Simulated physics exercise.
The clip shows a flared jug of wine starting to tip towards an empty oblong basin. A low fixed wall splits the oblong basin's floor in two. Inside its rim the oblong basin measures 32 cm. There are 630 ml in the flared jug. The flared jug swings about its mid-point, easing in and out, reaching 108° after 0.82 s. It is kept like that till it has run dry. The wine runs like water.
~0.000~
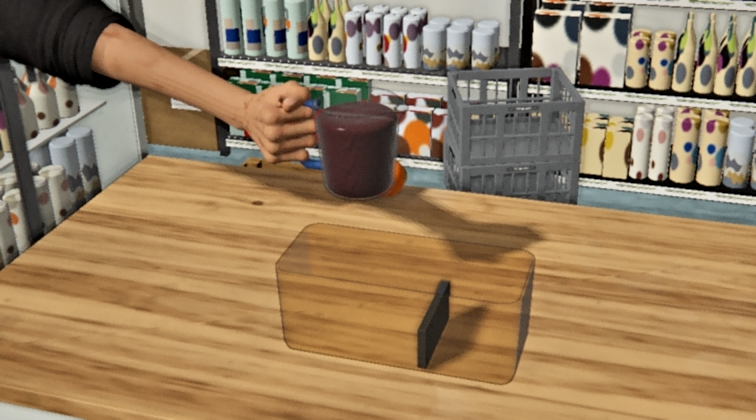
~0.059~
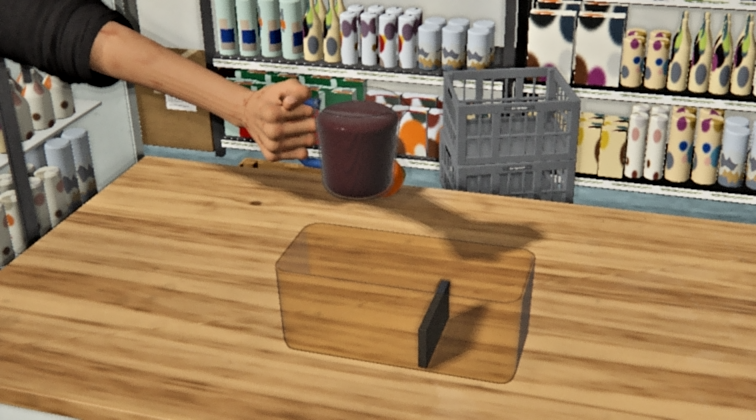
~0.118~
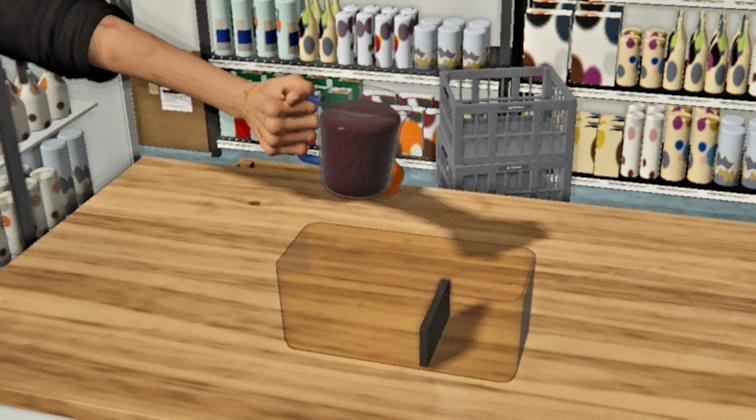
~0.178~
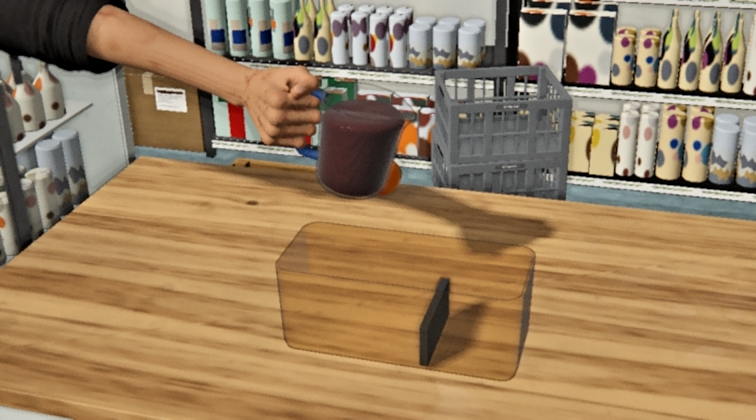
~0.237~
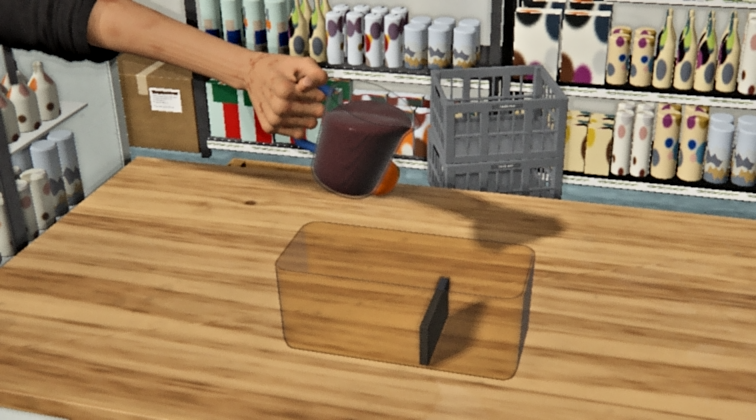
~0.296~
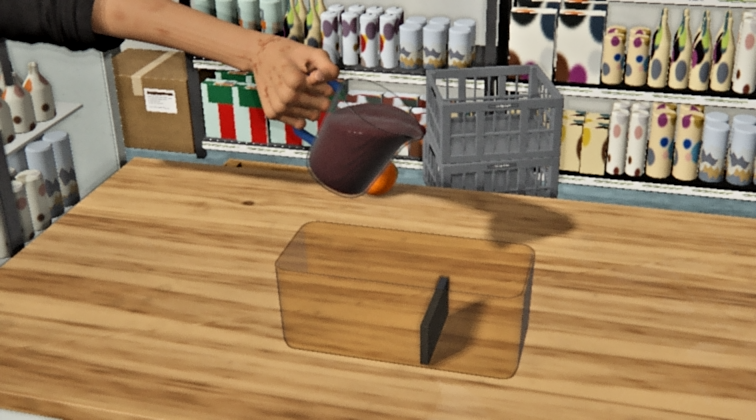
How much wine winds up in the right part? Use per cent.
The far part has some 92 per cent.
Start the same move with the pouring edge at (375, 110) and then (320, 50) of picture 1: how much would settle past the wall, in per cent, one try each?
In turn about 35 and 0 per cent.
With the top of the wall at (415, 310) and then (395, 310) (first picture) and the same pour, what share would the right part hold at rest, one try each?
First 95, then 95 per cent.
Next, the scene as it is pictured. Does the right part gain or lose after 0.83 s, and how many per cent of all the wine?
The share moves up, by some 20 per cent.
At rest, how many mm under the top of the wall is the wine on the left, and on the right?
Left about 58 mm, right about 18 mm.
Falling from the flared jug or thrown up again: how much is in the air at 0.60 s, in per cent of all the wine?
Some 28 per cent.
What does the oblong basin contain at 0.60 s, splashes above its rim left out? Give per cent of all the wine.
About 16 per cent.
Then, 0.60 s in, the tilt is 90° and 55 per cent is still to pour, 0 is left of the wall and 17 right of it.
Then, 0.83 s in, the tilt is 108° and 10 per cent is still to pour, 2 is left of the wall and 73 right of it.
Then, 1.06 s in, the tilt is 108° and 0 per cent is still to pour, 6 is left of the wall and 91 right of it.
Then, 1.32 s in, the tilt is 108° and 0 per cent is still to pour, 7 is left of the wall and 92 right of it.
Finally, 7 per cent lies left of the wall, 92 right of it and 1 outside.
